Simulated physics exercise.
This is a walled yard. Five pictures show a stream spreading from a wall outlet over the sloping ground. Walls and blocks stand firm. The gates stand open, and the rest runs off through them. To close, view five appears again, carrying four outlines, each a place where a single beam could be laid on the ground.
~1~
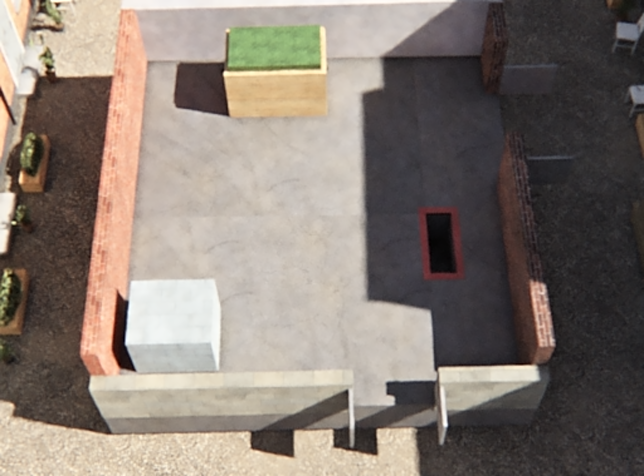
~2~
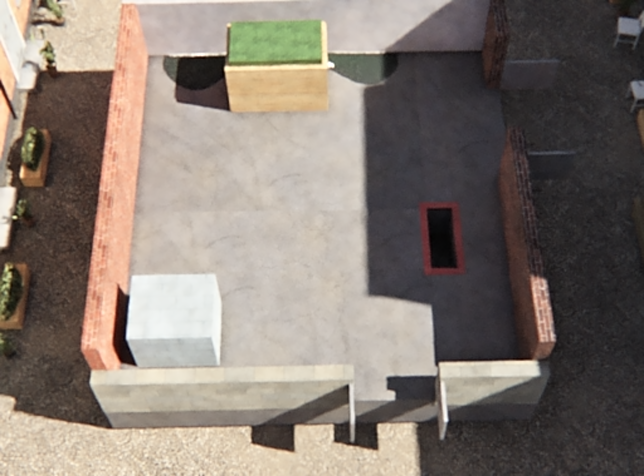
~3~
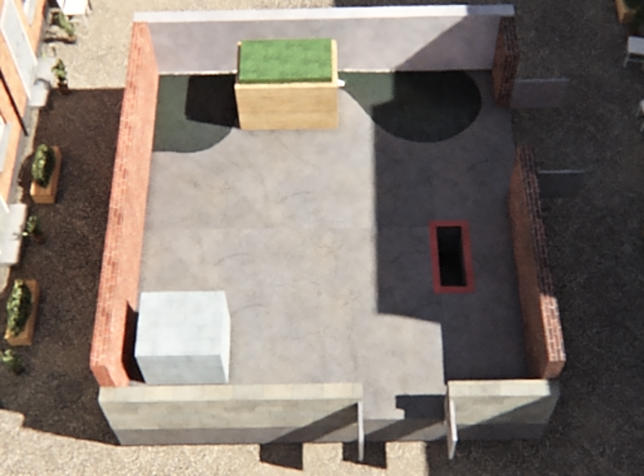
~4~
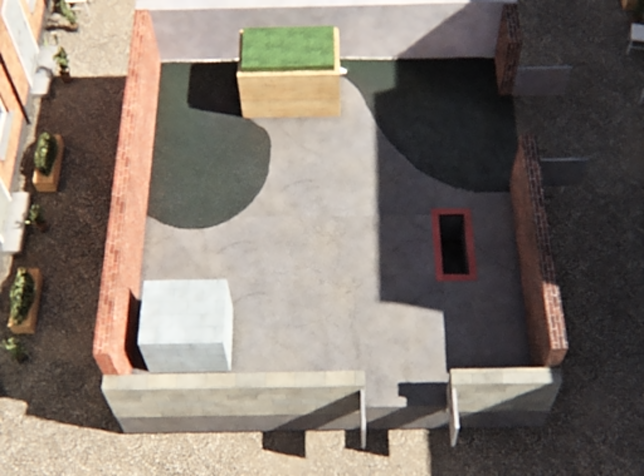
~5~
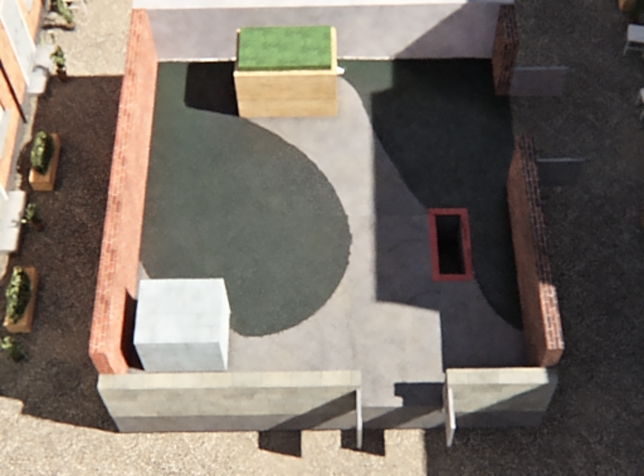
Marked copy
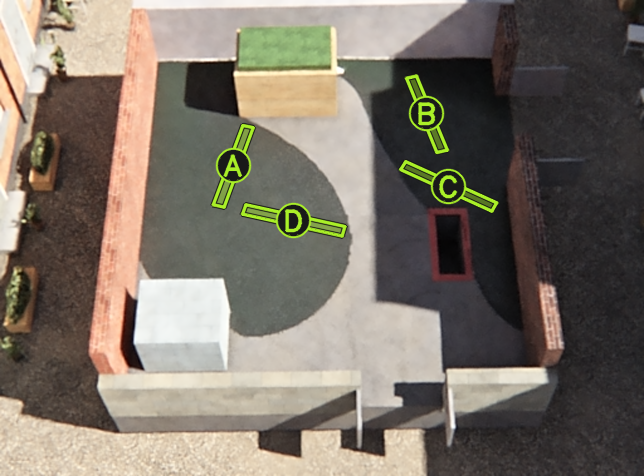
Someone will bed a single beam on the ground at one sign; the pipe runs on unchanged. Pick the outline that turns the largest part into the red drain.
B works best here.
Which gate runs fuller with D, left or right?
The left one.
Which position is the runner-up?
That would be D.
On the marked copy, A from (218, 205) to (248, 126); B from (411, 77) to (442, 151); C from (403, 165) to (494, 206); D from (244, 209) to (343, 231).
With A, about 8 % of the stream runs into the red drain, about 91 % out by the gates.
With B, about 23 % of the stream runs into the red drain, about 76 % out by the gates.
With C, about 5 % of the stream runs into the red drain, about 93 % out by the gates.
With D, about 14 % of the stream runs into the red drain, about 85 % out by the gates.
